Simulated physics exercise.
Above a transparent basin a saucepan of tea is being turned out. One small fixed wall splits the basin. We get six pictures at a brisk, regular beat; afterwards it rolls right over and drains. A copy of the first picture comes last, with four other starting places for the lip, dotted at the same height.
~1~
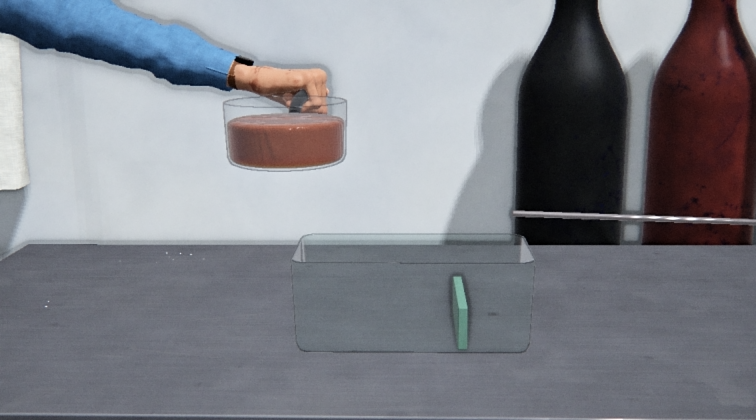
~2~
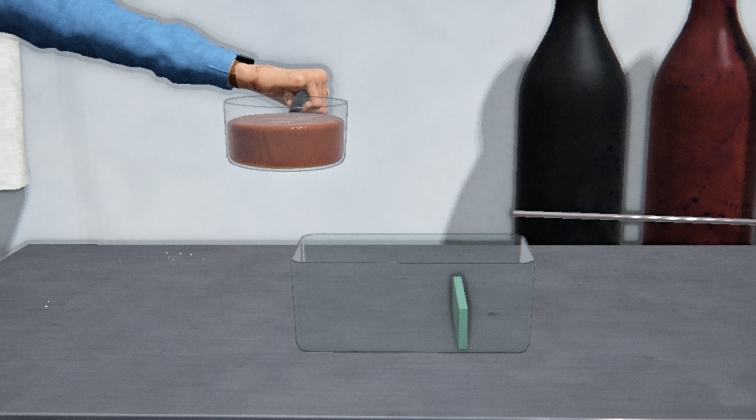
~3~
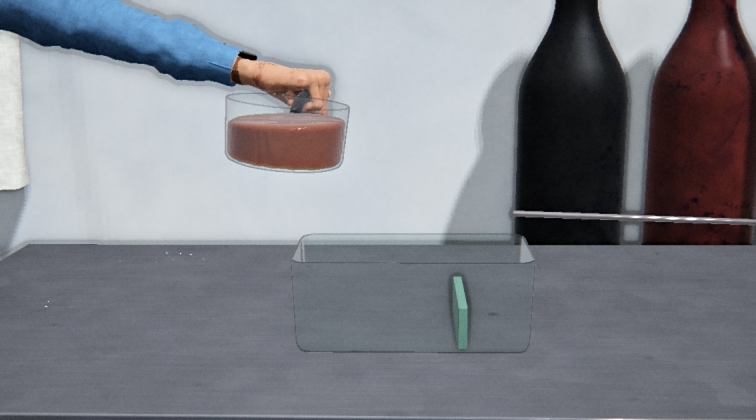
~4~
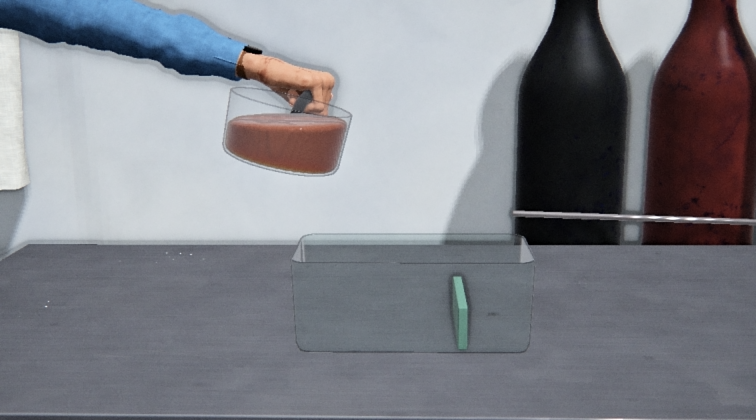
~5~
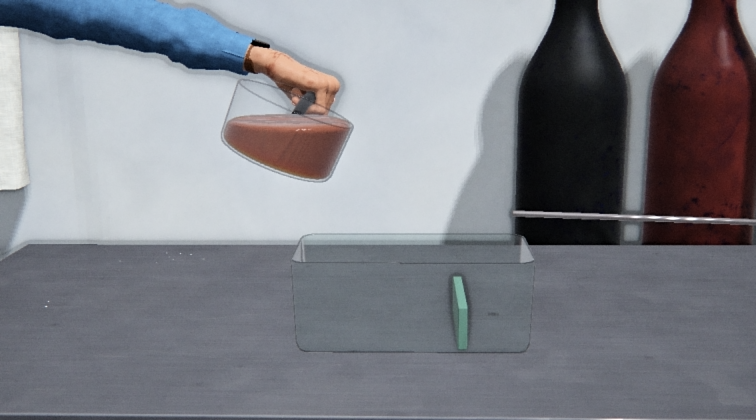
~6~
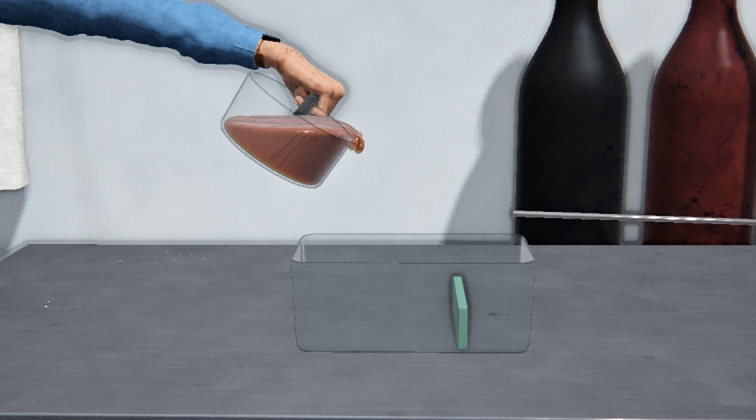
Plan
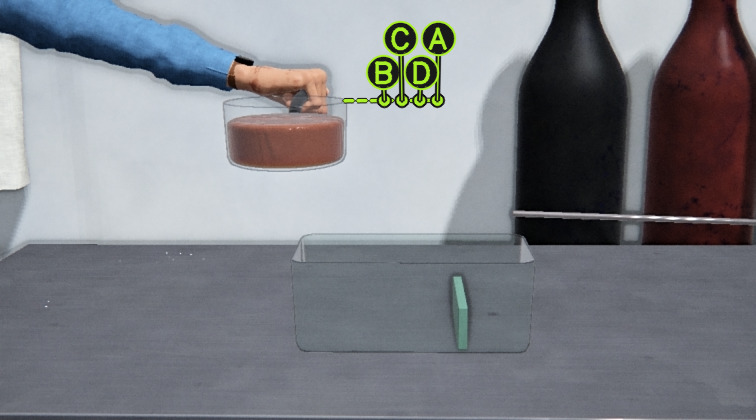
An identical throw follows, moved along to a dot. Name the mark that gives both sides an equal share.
D beats the others.
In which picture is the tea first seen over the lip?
In picture 6.
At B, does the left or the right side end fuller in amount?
More ends on the left.
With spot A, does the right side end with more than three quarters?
No, it does not.
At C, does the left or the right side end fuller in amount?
The left side.
On the marked copy, A at (437, 100); B at (384, 100); C at (402, 100); D at (419, 100).
With A, about 36 % ends left of the wall and 63 % right of it.
With B, about 89 % ends left of the wall and 8 % right of it; 3 % is lost outside.
With C, about 65 % ends left of the wall and 33 % right of it.
With D, about 47 % ends left of the wall and 53 % right of it.
